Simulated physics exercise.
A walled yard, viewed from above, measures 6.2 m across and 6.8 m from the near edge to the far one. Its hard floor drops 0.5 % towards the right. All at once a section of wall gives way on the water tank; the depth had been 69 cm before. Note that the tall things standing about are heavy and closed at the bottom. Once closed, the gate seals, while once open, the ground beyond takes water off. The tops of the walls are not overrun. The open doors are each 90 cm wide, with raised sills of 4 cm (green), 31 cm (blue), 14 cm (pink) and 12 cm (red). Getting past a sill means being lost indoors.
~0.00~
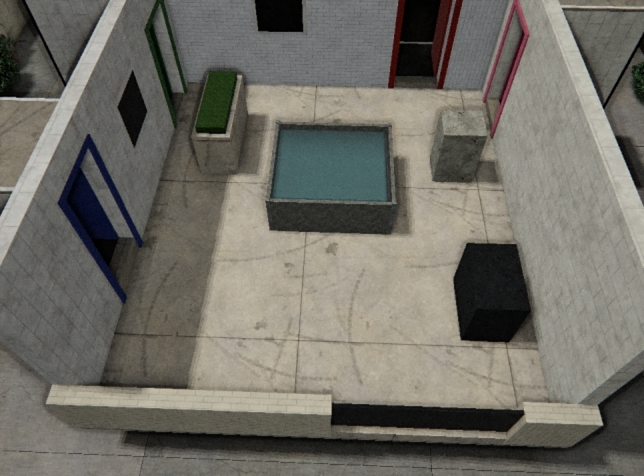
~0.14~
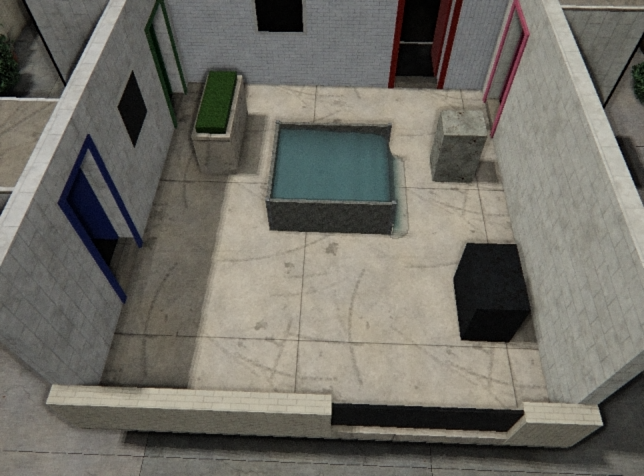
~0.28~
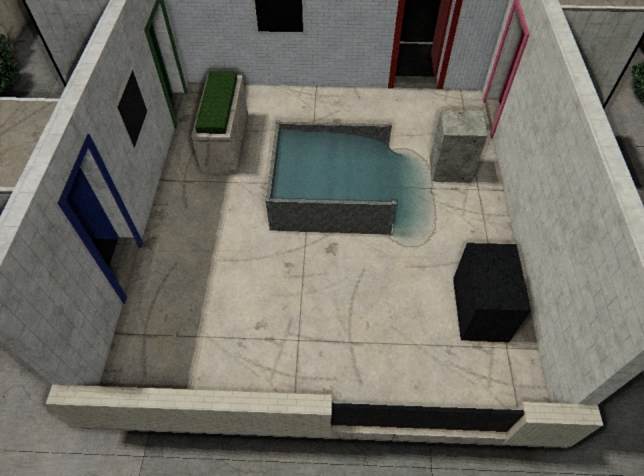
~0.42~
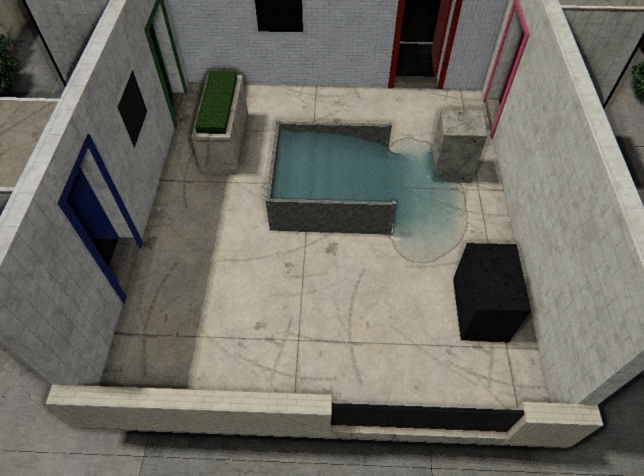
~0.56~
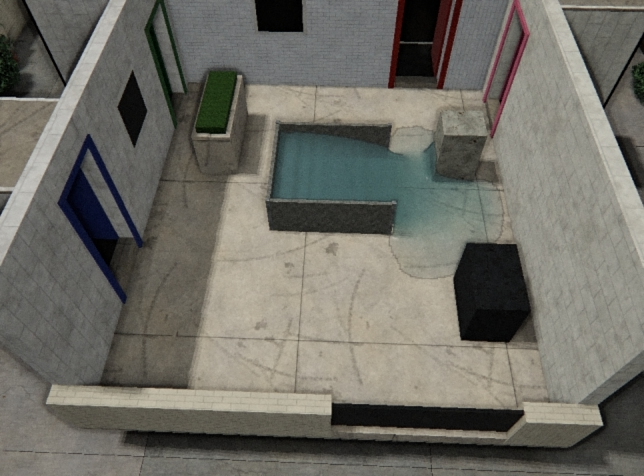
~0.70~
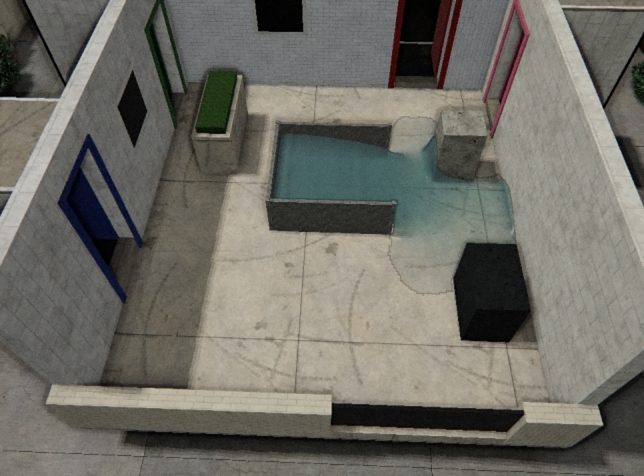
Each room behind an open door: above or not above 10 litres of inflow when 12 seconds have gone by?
My prediction: Green door: Beyond the set amount; blue door: Short of the set amount; pink door: Beyond the set amount; red door: Beyond the set amount.
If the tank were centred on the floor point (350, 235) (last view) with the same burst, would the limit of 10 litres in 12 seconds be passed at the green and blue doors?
Lab note: Green door limit exceeded; blue door limit not exceeded.
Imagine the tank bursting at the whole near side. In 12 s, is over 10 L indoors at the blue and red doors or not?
Compared with that limit, blue falls short while red falls short.
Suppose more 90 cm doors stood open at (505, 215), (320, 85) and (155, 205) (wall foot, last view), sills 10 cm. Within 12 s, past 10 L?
First doorway gets there, second falls short, third falls short.
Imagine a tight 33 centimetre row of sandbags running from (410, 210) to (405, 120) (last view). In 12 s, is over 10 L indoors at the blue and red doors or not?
Blue within the limit, red within the limit.
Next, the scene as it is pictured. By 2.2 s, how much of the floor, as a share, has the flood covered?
30 %.
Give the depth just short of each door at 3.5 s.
Depths in cm: Green 0, blue 0, pink 17, red 17.
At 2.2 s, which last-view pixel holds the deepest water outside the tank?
The spot is near (553, 421) in the last view.
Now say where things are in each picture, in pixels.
In the first frame, the water tank at (332, 164) is whole and still, 69 cm deep.
In the second frame, the front is at (401, 234), 0.9 m from the gap at (387, 182); 0.4 m2 of floor is under water; 69 cm left at the back of the water tank.
In the third frame, water pours out at (387, 185) and has run 1.1 m, to (419, 240); typically 12 cm deep outside, 69 cm at the water tank's back.
In the fourth frame, water pours out at (387, 186) and has run 1.5 m, to (442, 250); typically 12 cm deep outside, 66 cm at the water tank's back.
In the fifth frame, water pours out at (387, 186) and has run 2.0 m, to a hidden place; typically 8 cm deep outside, 58 cm at the water tank's back.
In the sixth frame, water pours out at (387, 186) and has run 2.4 m, to a hidden place; typically 8 cm deep outside, 59 cm at the water tank's back.
After 1.4 s water covers 25 % of the floor and is deepest (44 cm) near (507, 209); green door not reached, blue door not reached, pink door 11 cm at the sill, 0 L in, red door 2 cm at the sill, 0 L in.
After 2.2 s water covers 30 % of the floor and is deepest (48 cm) near (553, 421); green door not reached, blue door not reached, pink door 8 cm at the sill, 0 L in, red door 17 cm at the sill, 9 L in.
After 3.5 s water covers 55 % of the floor and is deepest (30 cm) near (553, 421); green door not reached, blue door not reached, pink door 17 cm at the sill, 13 L in, red door 17 cm at the sill, 40 L in.
After 7.0 s water covers 95 % of the floor and is deepest (12 cm) near (174, 406); green door 8 cm at the sill, 30 L in, blue door 8 cm at the sill, 0 L in, pink door 9 cm at the sill, 24 L in, red door 9 cm at the sill, 52 L in.
After 12.0 s water covers 100 % of the floor and is deepest (10 cm) near (269, 194); green door 6 cm at the sill, 83 L in, blue door 4 cm at the sill, 0 L in, pink door 5 cm at the sill, 24 L in, red door 4 cm at the sill, 52 L in.
